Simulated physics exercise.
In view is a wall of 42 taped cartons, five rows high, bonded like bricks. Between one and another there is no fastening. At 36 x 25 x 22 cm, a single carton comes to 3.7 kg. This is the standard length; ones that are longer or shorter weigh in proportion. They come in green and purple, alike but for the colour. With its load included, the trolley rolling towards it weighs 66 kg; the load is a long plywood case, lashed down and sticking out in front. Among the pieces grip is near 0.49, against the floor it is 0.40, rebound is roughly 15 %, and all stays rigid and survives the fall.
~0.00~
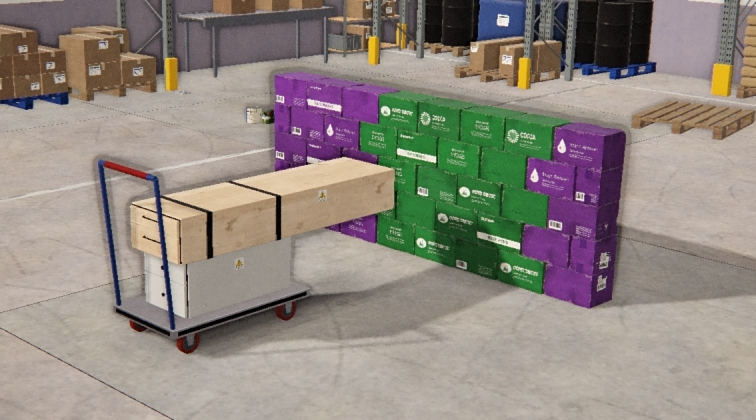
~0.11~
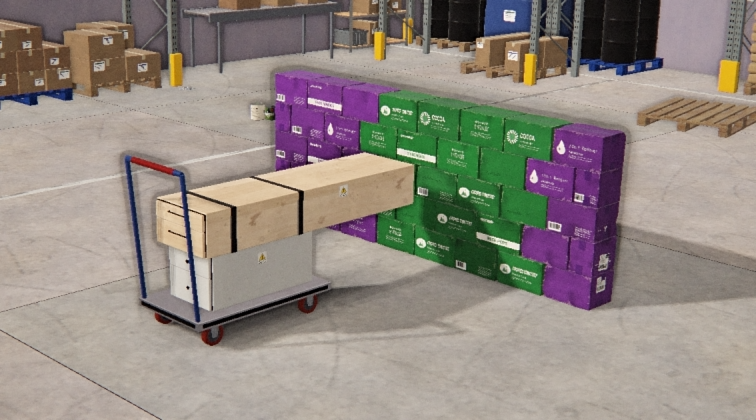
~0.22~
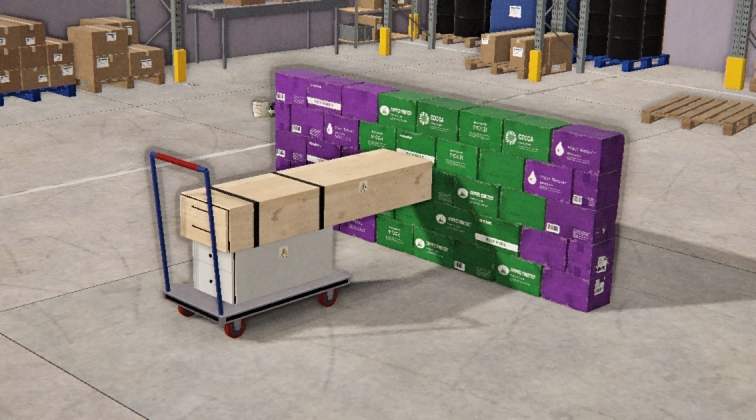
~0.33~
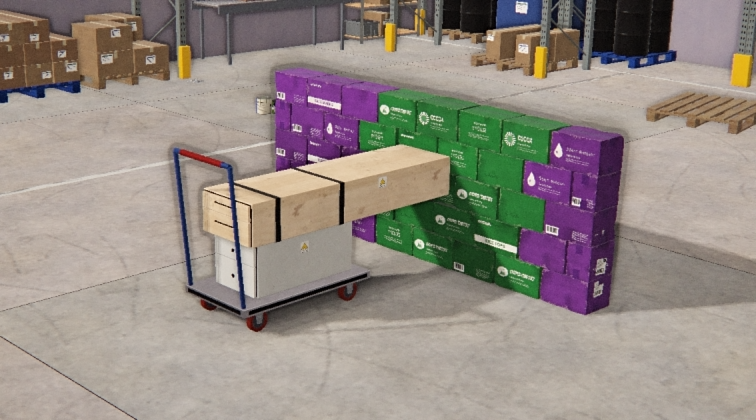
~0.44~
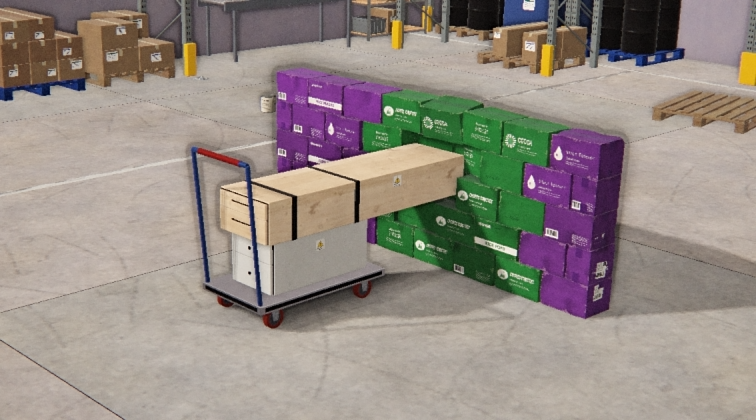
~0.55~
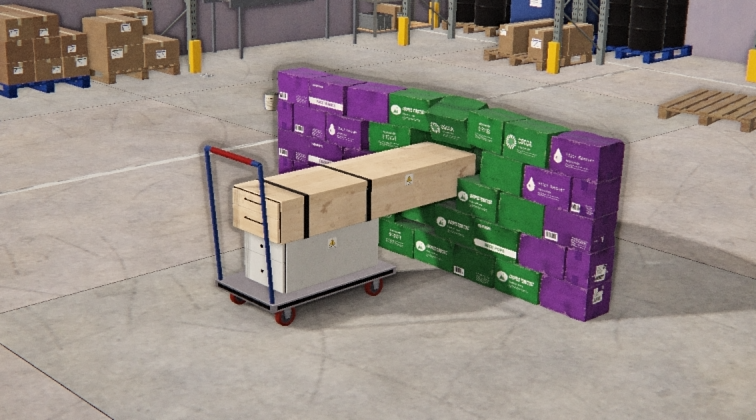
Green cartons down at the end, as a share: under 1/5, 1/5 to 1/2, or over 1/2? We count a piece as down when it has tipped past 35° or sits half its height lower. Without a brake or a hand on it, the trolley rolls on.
1/5 to 1/2.
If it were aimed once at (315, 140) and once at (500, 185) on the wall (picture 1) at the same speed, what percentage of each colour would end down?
You'd get purple at 40 followed by 20, and green at 0 followed by 30 percent.
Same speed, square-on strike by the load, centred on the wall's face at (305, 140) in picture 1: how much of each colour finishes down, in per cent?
Purple 50 %, green 0 %.
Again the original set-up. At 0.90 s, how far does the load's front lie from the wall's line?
At that instant, about 55 cm beyond.
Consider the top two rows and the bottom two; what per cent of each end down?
Top 40, bottom 10 per cent.
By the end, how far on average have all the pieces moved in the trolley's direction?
Average: Roughly 20 cm.
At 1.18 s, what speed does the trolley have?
Something like 0.7 m/s, I'd say.
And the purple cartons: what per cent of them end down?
Purple: 0%.
By 0.66 s, load 36 cm past the wall's line, still rolling; 1 of the 20 green cartons down (1 of 42 in all colours); top green carton moved 17 cm.
By 0.90 s, load 55 cm past the wall's line, still rolling; 5 of the 20 green cartons down (5 of 42 in all colours); top green carton tilted 13°.
By 1.18 s, load 76 cm past the wall's line, still rolling; 8 of the 20 green cartons down (9 of 42 in all colours); top green carton tilted 66°, 24 cm lower.
By 1.46 s, load 88 cm past the wall's line, still rolling; 8 of the 20 green cartons down (9 of 42 in all colours); top green carton on its side.
When it is over (3.0 s), load 88 cm past the wall's line, stopped; 8 of the 20 green cartons down (9 of 42 in all colours); top green carton on its side; top purple carton unmoved. That is 40 per cent. In pixels of the last frame, middles, top green carton near (538, 196), top purple carton near (306, 87).
